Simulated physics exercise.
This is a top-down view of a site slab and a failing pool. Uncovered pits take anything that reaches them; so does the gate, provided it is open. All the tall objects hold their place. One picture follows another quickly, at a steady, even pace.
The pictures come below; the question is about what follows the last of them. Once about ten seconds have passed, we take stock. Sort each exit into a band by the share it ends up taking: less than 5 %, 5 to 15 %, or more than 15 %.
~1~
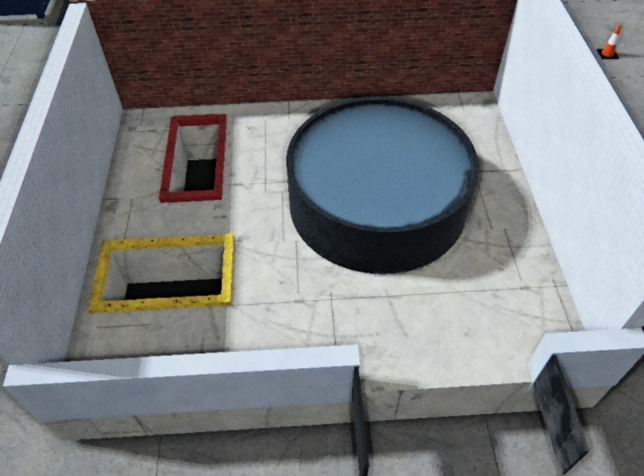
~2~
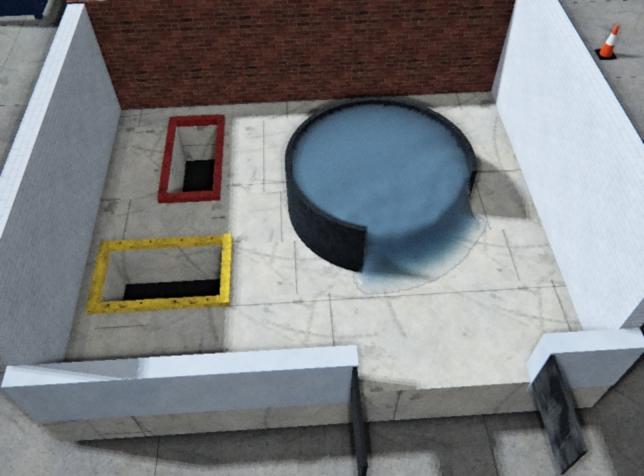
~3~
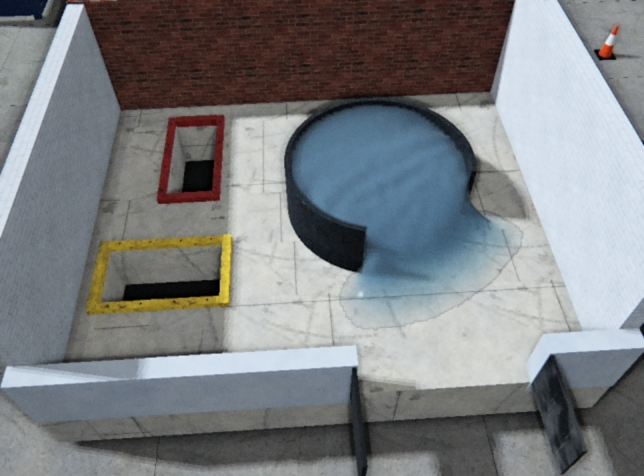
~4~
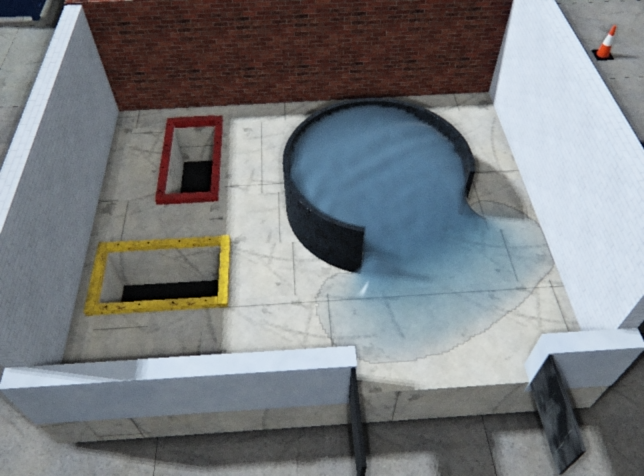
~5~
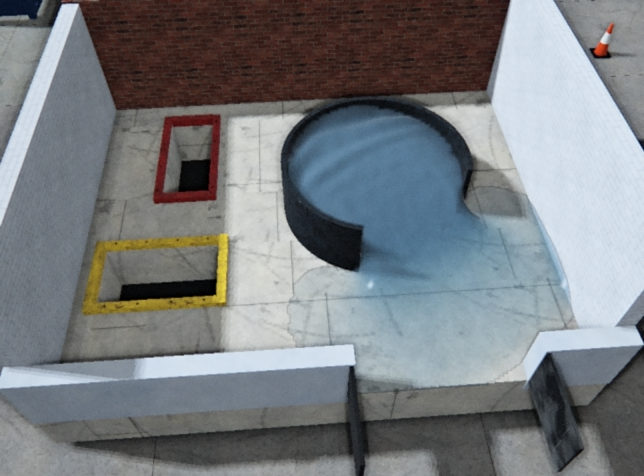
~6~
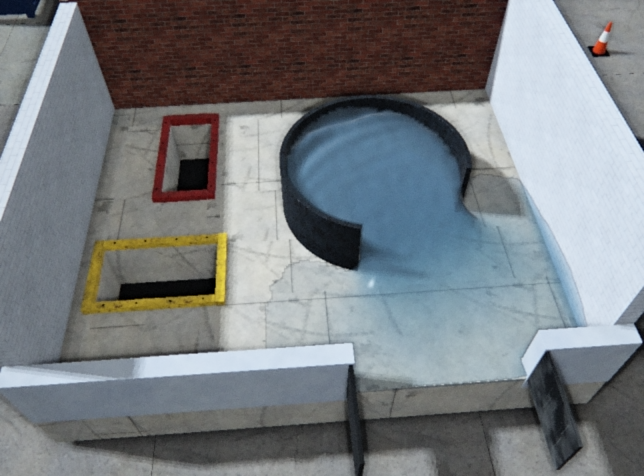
Bands: Gate: More than 15 %; yellow pit: Less than 5 %; red pit: Less than 5 %.
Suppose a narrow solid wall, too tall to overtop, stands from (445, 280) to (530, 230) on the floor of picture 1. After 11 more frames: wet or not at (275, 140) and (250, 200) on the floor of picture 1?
First spot not reached; second spot not reached.
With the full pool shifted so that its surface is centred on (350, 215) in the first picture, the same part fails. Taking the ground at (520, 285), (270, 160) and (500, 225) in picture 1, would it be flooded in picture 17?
Going through the three spots, I'd say swamped, high and dry, swamped.
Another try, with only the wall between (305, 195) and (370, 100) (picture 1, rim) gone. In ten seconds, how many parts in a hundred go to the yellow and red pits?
Out of every hundred parts, yellow takes 10 and red takes 40.
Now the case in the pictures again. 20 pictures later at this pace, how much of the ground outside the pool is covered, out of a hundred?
Around 50 percent, give or take.
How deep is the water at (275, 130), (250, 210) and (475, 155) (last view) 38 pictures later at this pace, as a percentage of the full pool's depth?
Respectively near 4, 0 and 6 per cent.
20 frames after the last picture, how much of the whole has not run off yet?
Roughly 60 parts in a hundred.
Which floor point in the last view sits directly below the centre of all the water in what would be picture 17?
Roughly (425, 245) in the last picture.
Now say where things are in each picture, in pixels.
In the first picture, still water in the pool at (381, 162).
In the second picture, the front is at (357, 275), out from the gap at (434, 243).
In the third picture, the front is at (357, 317), out from the gap at (432, 247).
In the fourth picture, water pours out at (430, 249) and has run to (334, 332).
In the fifth picture, the front is at a hidden place, out from the gap at (428, 249).
In the sixth picture, the front is at a hidden place, out from the gap at (427, 247).
A moment on, water covers 30 % of the floor; the gate 10 %, the yellow pit 0 %, the red pit 0 %.
Next, water covers 45 % of the floor; the gate 23 %, the yellow pit 0 %, the red pit 0 %.
Then, water covers 50 % of the floor; the gate 39 %, the yellow pit 0 %, the red pit 0 %.
Later, water covers 70 % of the floor; the gate 54 %, the yellow pit 0 %, the red pit 0 %.
In the end, water covers 90 % of the floor; the gate 63 %, the yellow pit 0 %, the red pit 0 %.
